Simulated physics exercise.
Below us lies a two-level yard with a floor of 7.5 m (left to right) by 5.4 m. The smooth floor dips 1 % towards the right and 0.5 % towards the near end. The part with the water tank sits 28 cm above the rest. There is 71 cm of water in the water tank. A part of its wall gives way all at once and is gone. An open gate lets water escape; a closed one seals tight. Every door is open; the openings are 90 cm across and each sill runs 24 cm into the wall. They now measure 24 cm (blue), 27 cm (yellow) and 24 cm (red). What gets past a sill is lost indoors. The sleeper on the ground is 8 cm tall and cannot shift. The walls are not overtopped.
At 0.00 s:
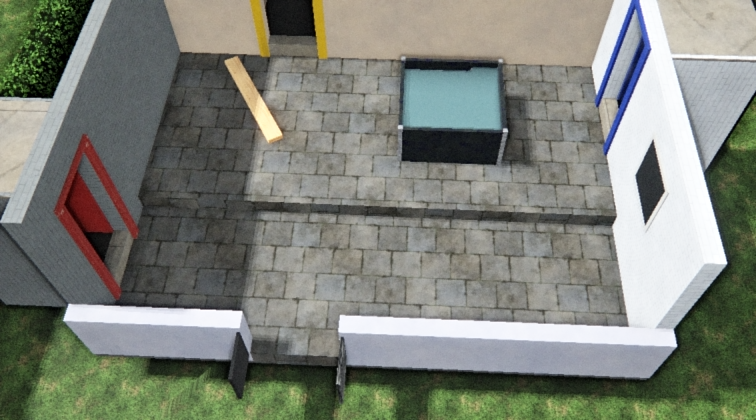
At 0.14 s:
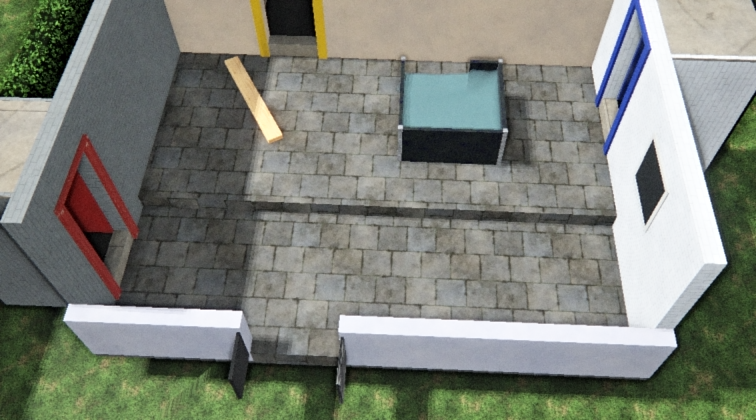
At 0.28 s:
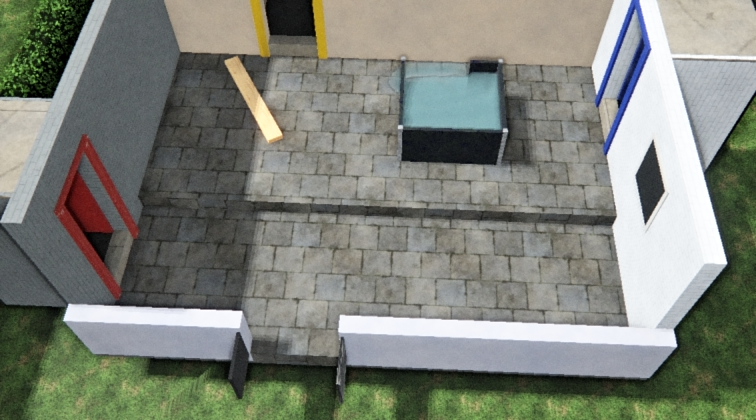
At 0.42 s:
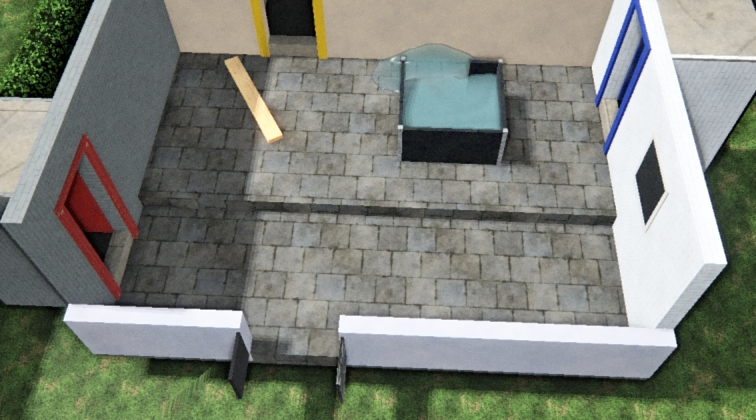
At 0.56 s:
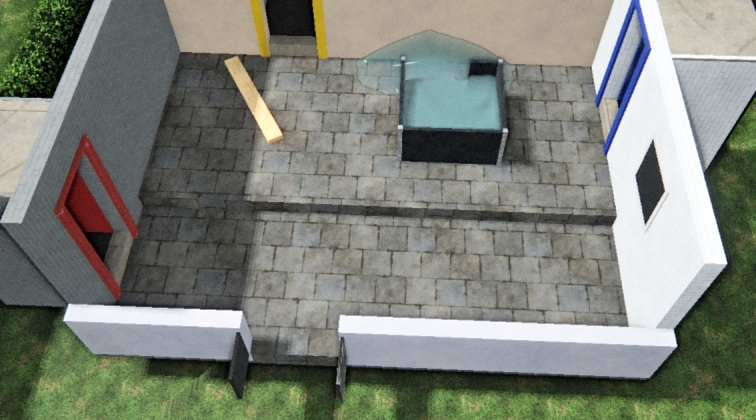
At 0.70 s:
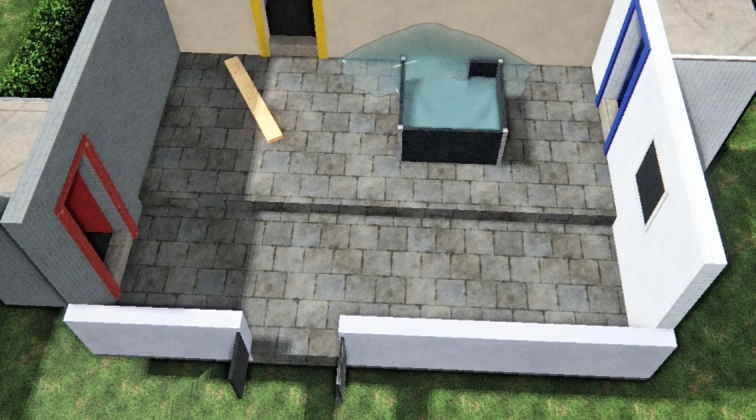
Water tank standing in a walled, paved yard, part of its far side vanishing and water pouring out, spreading across the stones behind.
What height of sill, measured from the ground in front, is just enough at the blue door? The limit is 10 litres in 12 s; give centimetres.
At least 16 cm or so.
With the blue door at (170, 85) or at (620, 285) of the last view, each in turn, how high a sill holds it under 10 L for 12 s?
About 14.0 and 6.5 cm.
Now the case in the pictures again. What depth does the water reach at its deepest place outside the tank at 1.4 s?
About 45 cm.
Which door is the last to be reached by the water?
Last comes the red one.
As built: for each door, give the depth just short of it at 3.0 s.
In cm: Blue 15, yellow 5, red 0.
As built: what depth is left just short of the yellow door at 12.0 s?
Some 2.0 cm.
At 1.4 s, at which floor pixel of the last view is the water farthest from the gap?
Around (248, 61).
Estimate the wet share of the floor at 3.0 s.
About 45 per cent.
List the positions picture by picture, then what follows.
Still water, 71 cm deep, in the water tank at (452, 97); the blue door at (619, 85) is dry, in the first frame.
The gap is on the far side, the front 0.3 m out at a hidden place; the back of the water tank holds 71 cm, in the second frame.
The gap is on the far side, the front 0.8 m out at a hidden place; the back of the water tank holds 69 cm, in the third frame.
Water pours out on the far side and has run 0.9 m, to (384, 61); about 15 cm deep outside, 61 cm at the back, in the fourth frame.
Water pours out on the far side and has run 1.1 m, to (361, 60); about 14 cm deep outside, 61 cm at the back, in the fifth frame.
The gap is on the far side, the front 1.5 m out at (533, 66); the back of the water tank holds 57 cm; the blue door at (619, 85), 2.9 m from the gap, is still 1.7 m from the nearest water, in the sixth frame.
After 1.4 s water covers 15 % of the floor, deepest (45 cm) near (427, 67); it has not reached the blue door.
After 3.0 s water covers 45 % of the floor, deepest (22 cm) near (577, 73); 15 cm at the blue door, 0 litres in over its 24 cm sill.
After 12.0 s water covers 75 % of the floor, deepest (12 cm) near (612, 265); 4 cm at the blue door, 0 litres in over its 24 cm sill.
At the blue door as built, the water arrived by 1.5 s and peaked near 20 cm at 2.2 s.
Run again over the same 12 s with other heights there, 24 litres in over 12.5 cm, 2 litres over 20 cm. The limit of 10 litres is kept from about 16 cm up.
